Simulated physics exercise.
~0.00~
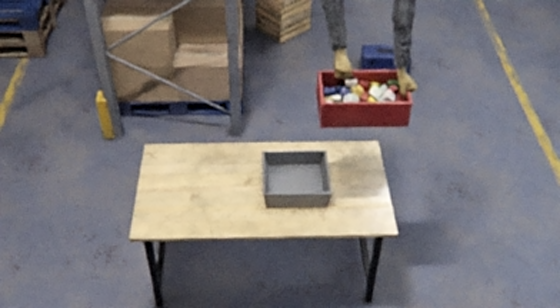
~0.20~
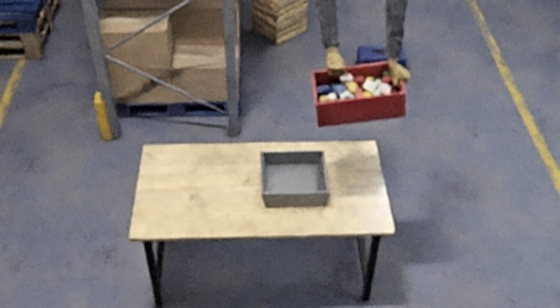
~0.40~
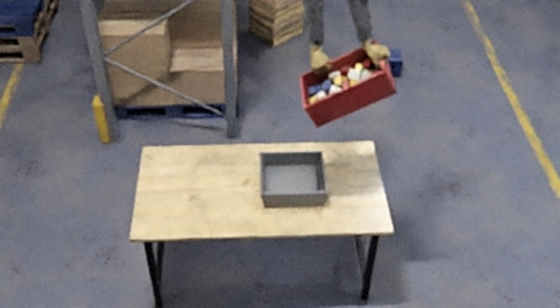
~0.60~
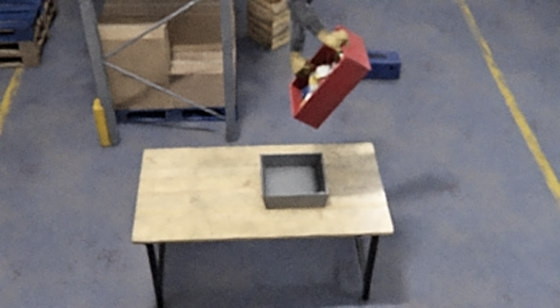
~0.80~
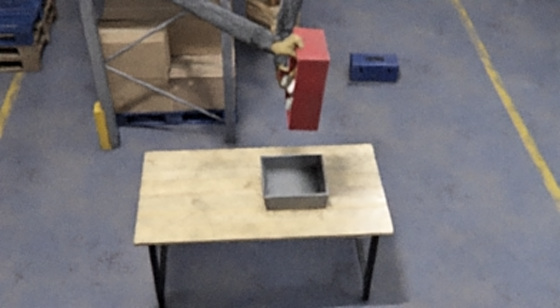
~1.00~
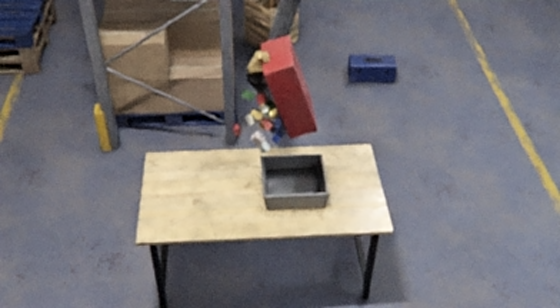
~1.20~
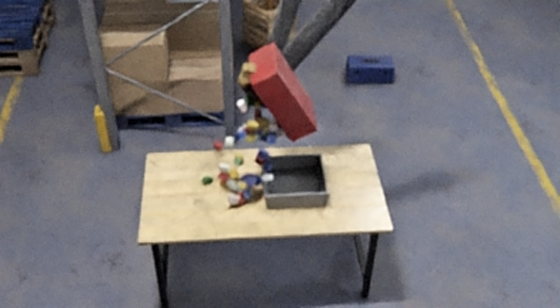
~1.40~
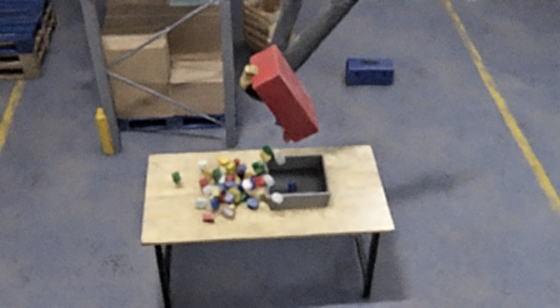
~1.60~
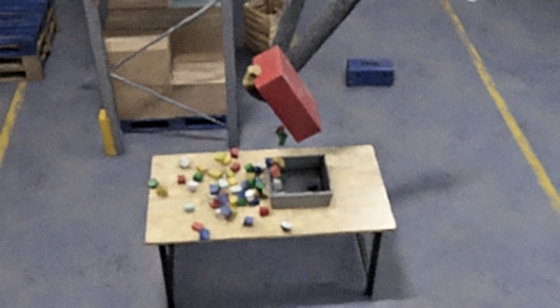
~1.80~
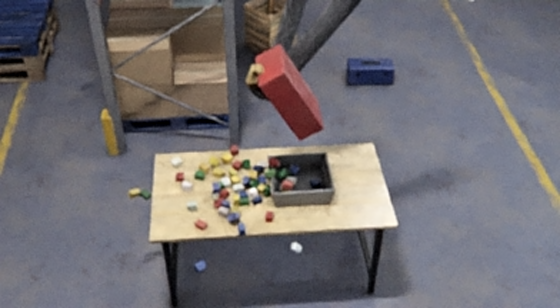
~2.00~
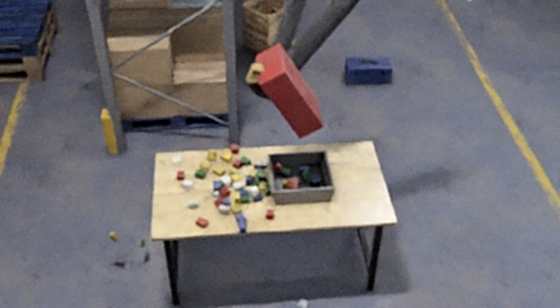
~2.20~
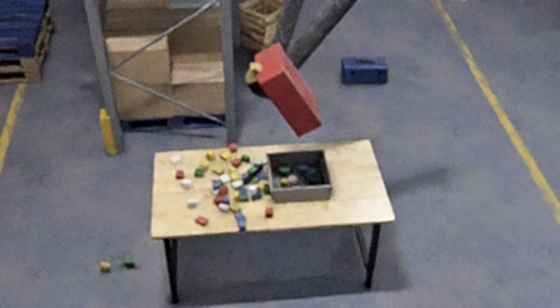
A red box full of small coloured toy bricks is held by two hands above a pale wooden table in a warehouse, seen from above. An open grey carton sits on the table, with shelves of cardboard boxes behind and a blue case on the blue-grey floor. The hands swing the box left and tip it steeply. Bricks pour out, mostly landing left of the carton and scattering across the tabletop. A few drop off the table onto the floor. The box stays tilted, with some bricks in the carton but most outside it.
